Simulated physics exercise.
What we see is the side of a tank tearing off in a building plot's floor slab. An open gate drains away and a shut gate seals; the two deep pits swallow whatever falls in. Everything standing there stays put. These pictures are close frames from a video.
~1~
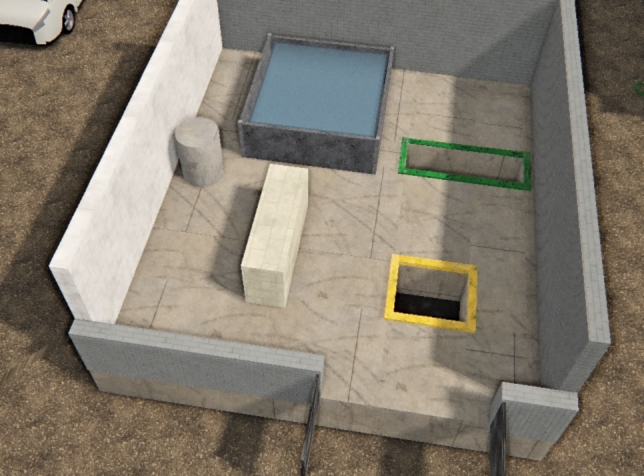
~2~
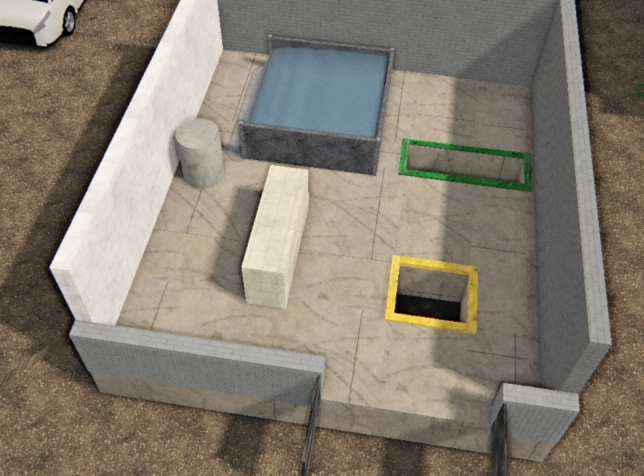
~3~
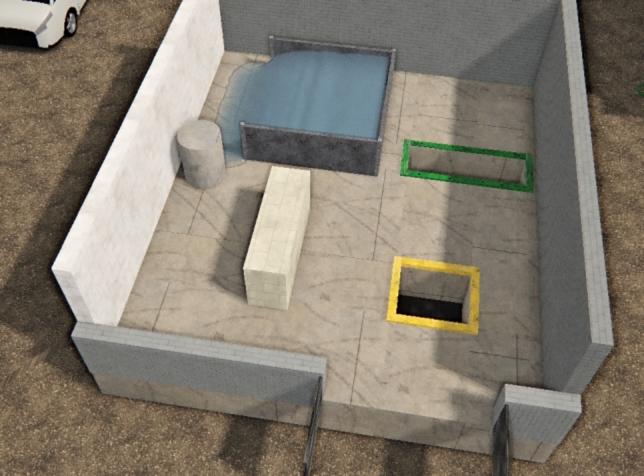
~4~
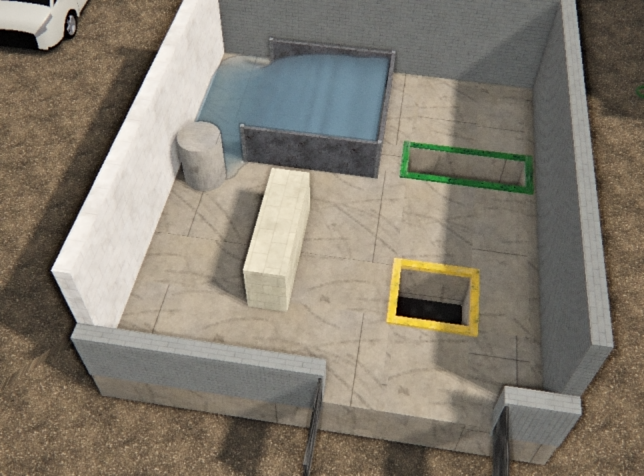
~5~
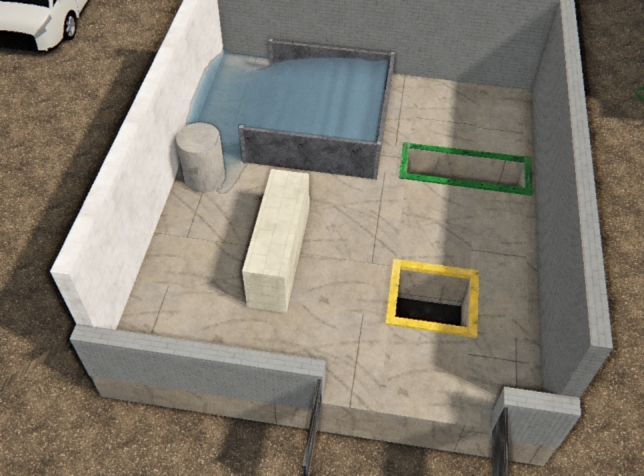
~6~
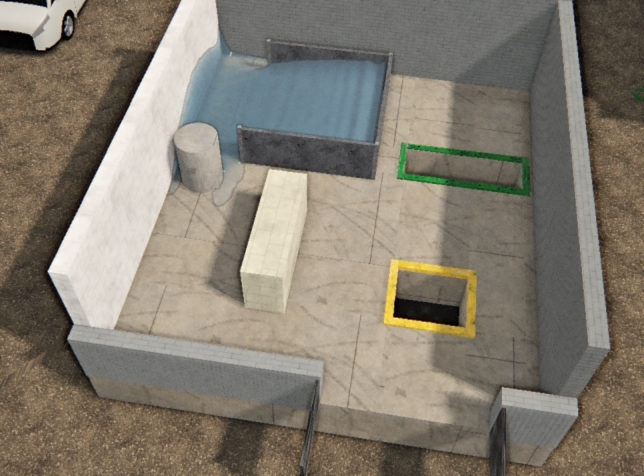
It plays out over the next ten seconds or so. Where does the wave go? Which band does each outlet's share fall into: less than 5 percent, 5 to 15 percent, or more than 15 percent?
Shares: The gate, less than 5 percent; the green pit, 5 to 15 percent; the yellow pit, less than 5 percent.
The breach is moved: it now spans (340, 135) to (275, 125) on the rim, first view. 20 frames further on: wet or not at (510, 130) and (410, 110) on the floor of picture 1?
First spot spared, second spot spared.
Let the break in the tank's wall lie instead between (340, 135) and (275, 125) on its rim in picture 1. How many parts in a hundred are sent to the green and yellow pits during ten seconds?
Near enough: Green 0 percent, yellow 20 percent.
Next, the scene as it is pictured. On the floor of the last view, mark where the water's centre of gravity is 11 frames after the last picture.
Close to pixel (268, 122).
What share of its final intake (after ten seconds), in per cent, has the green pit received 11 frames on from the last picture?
Around 0 percent.
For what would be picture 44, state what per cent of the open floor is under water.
Around 85 percent, give or take.
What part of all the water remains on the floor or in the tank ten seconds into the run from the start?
Close to 88 %.
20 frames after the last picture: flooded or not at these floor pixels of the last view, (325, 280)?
Untouched.
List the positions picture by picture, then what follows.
The water tank at (320, 88) is whole and still, in the first picture.
Water pours out at (260, 103) and has run to (240, 160), in the second picture.
The front is at a hidden place, out from the gap at (261, 105), in the third picture.
Water pours out at (261, 107) and has run to (248, 57), in the fourth picture.
Water pours out at (261, 109) and has run to (178, 173), in the fifth picture.
Water pours out at (259, 110) and has run to (169, 191), in the sixth picture.
A moment on, water covers 15 % of the floor; the gate 0 %, the green pit 0 %, the yellow pit 0 %.
Next, water covers 35 % of the floor; the gate 0 %, the green pit 0 %, the yellow pit 0 %.
Then, water covers 65 % of the floor; the gate 0 %, the green pit 0 %, the yellow pit 0 %.
Later, water covers 85 % of the floor; the gate 0 %, the green pit 4 %, the yellow pit 0 %.
In the end, water covers 90 % of the floor; the gate 3 %, the green pit 8 %, the yellow pit 0 %.
